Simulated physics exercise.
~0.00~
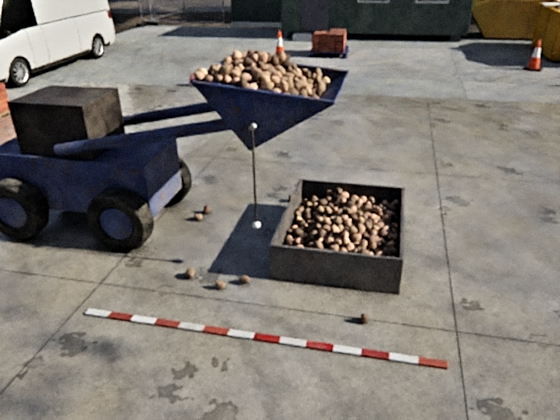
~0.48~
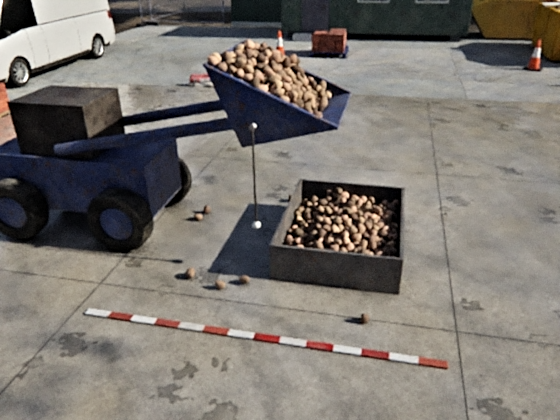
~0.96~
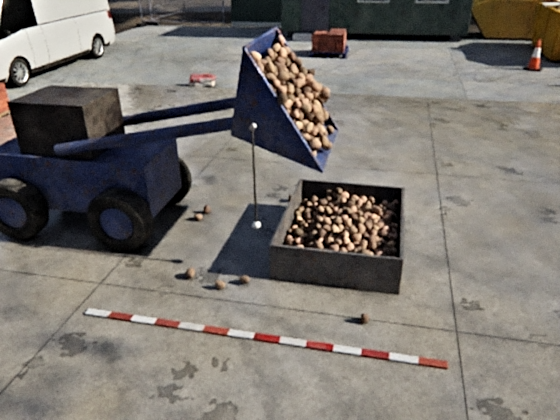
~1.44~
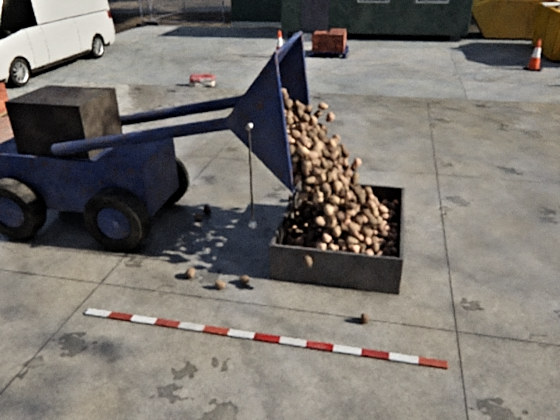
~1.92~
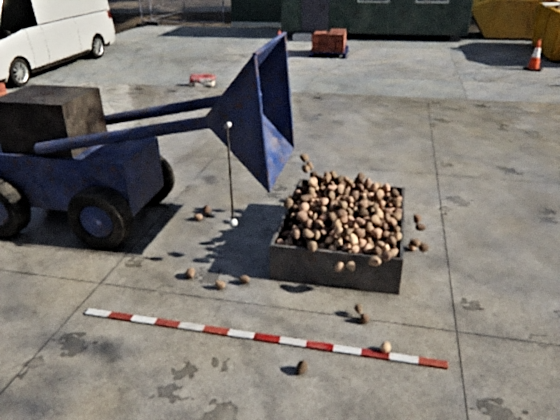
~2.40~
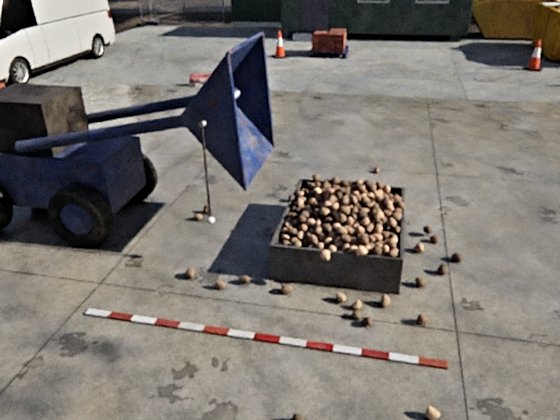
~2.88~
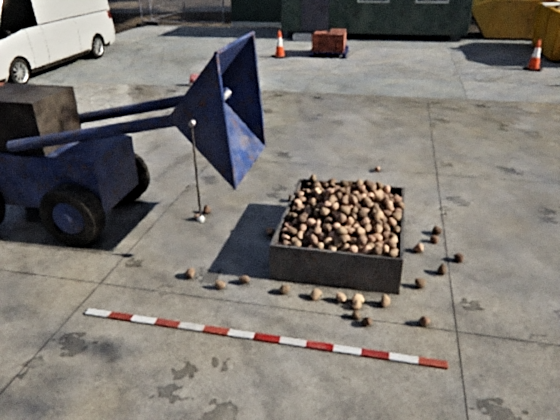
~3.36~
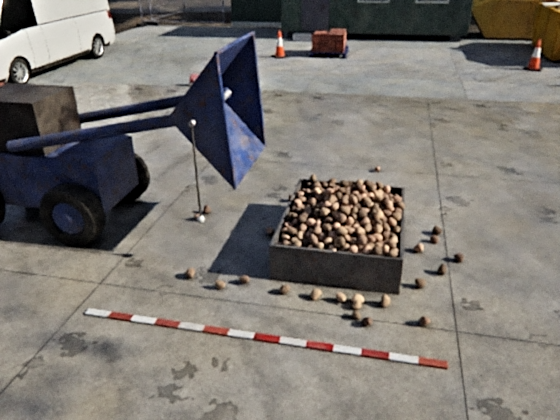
A blue loader tipped its raised bucket and poured brown stones into an already partly filled bin, then backed away to the left as a few tumbled onto the concrete, leaving the bin heaped and the bucket empty and still.
